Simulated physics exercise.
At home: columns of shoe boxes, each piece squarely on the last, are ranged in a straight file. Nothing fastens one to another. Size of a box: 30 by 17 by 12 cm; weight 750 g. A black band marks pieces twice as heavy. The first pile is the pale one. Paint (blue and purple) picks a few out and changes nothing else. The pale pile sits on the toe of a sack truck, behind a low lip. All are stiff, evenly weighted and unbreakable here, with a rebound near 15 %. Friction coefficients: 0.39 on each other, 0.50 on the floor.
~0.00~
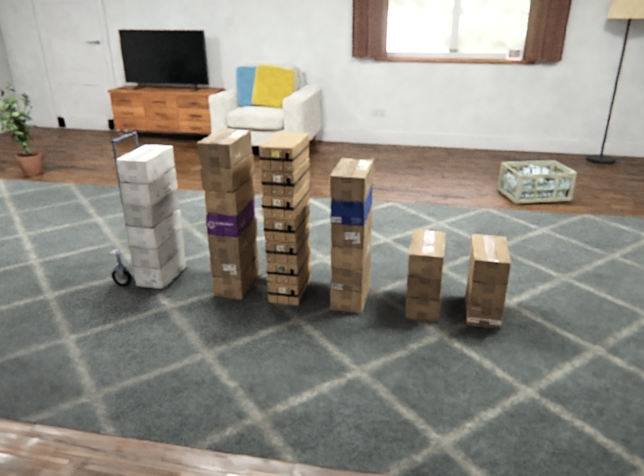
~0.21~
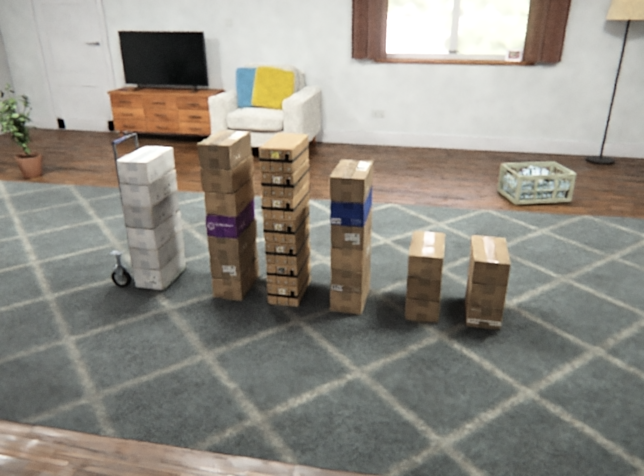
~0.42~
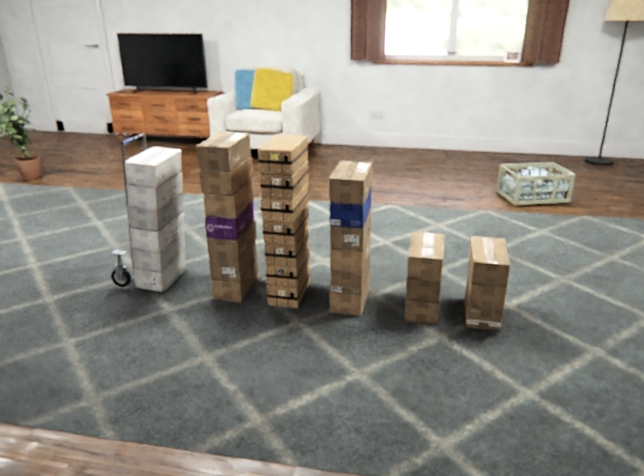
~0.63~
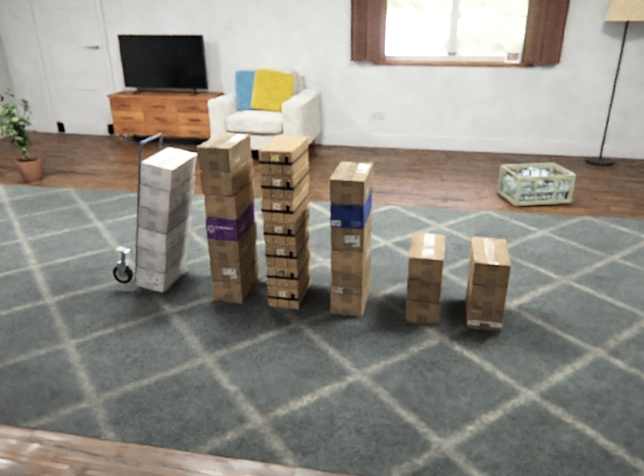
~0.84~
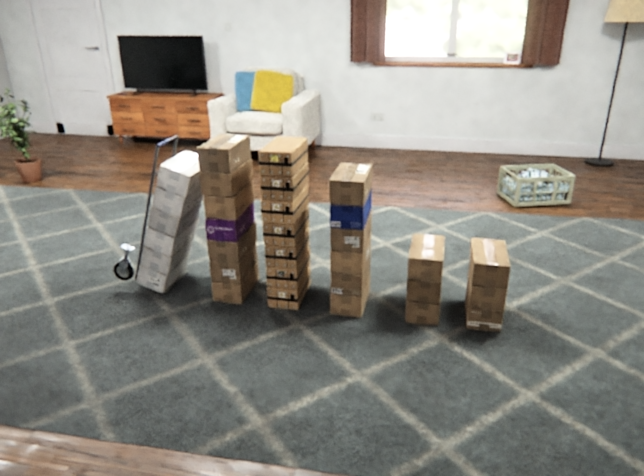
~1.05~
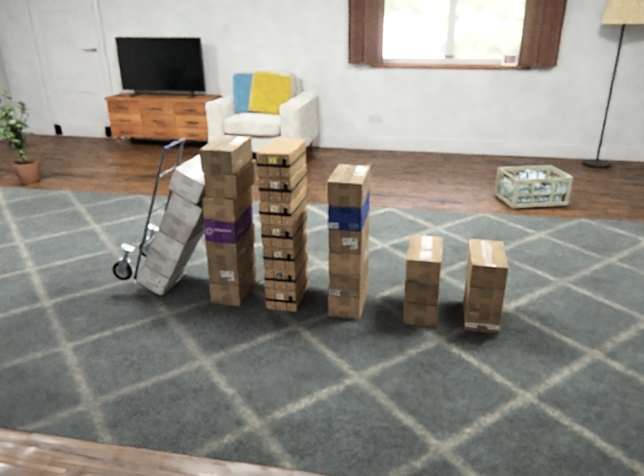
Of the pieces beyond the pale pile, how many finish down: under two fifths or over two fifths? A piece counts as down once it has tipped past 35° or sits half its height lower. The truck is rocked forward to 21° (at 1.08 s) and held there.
It comes to less than two fifths.
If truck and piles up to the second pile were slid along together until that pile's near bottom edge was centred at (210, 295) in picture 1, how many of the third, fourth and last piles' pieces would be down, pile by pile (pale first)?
Then third 7, fourth 5, last 2.
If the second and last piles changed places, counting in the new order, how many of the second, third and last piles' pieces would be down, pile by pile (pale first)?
In that case second 0, third 0, last 0.
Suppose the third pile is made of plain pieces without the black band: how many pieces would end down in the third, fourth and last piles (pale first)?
In that case third 7, fourth 6, last 2.
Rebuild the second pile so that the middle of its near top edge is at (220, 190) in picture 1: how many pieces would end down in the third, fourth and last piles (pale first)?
Then third 0, fourth 0, last 0.
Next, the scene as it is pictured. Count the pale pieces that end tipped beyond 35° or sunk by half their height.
6 pale pieces.
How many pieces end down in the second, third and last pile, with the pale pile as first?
Pieces: Second 0, third 0, last 0.
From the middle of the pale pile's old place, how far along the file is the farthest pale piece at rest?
Some 40 cm.
After 1.14 s, 0 of the pale pile down; none of the 26 other boxes down, 4 disturbed; purple box shifted 12 mm.
After 1.34 s, 0 of the pale pile down; none of the 26 other boxes down, 7 disturbed; purple box leaning 6°.
After 1.64 s, 5 of the pale pile down; none of the 26 other boxes down, 9 disturbed; purple box leaning 11°.
At rest (2.1 s), 6 of the pale pile down; none of the 26 other boxes down, 9 disturbed; purple box leaning 10°; blue box unmoved. That is 0 per cent. As the last picture would show them, middles, purple box near (245, 221), blue box near (350, 208).
